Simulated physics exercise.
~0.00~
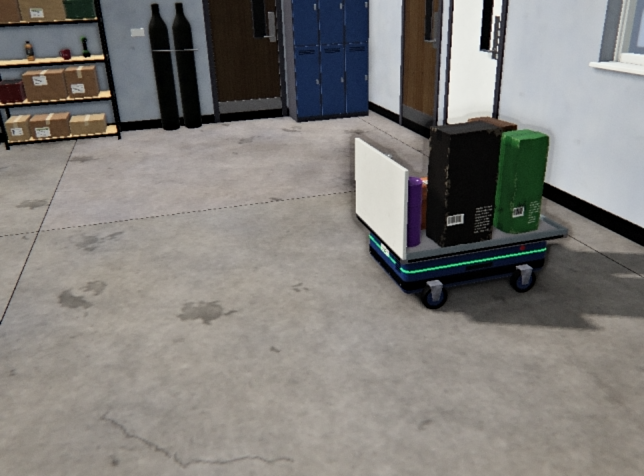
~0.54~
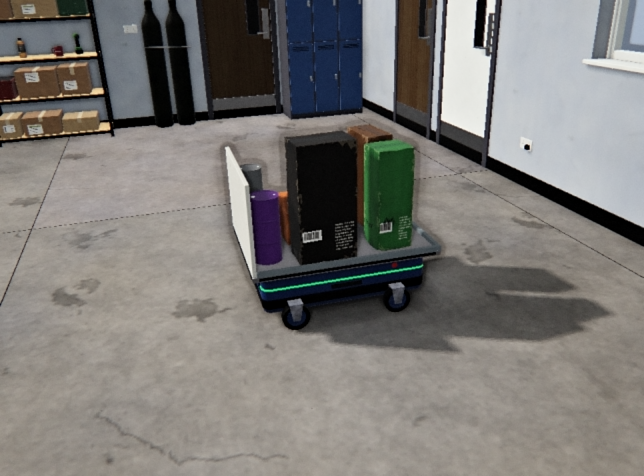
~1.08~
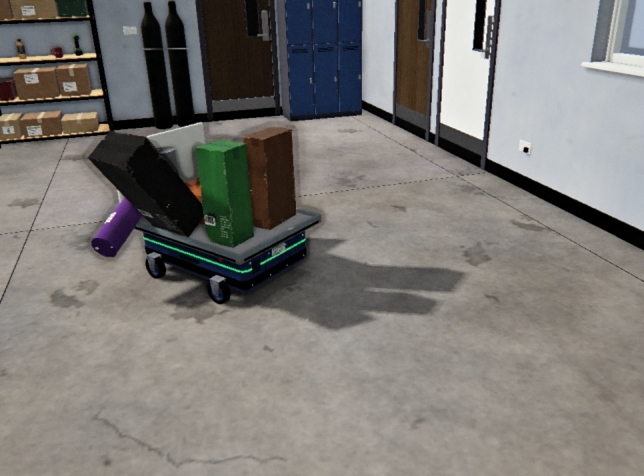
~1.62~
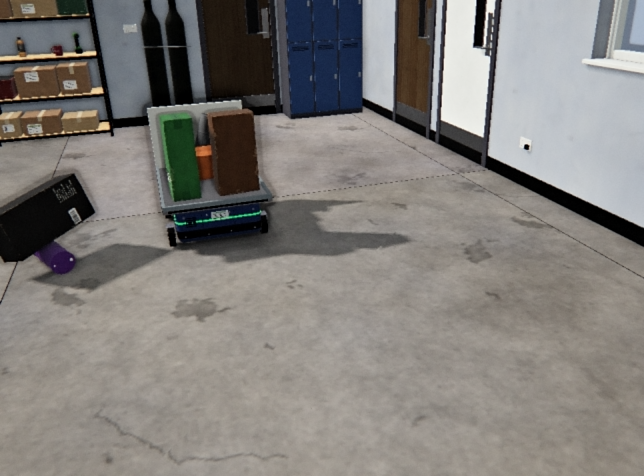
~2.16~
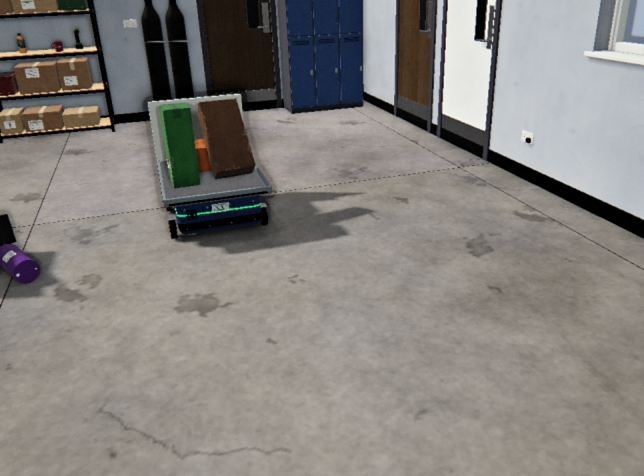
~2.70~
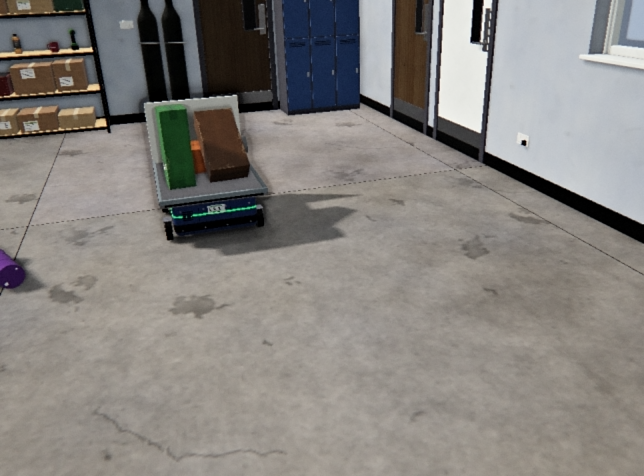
Delivery cart curving left across a concrete floor, shedding black box and purple canister, then stopping with brown box leaning beside green.
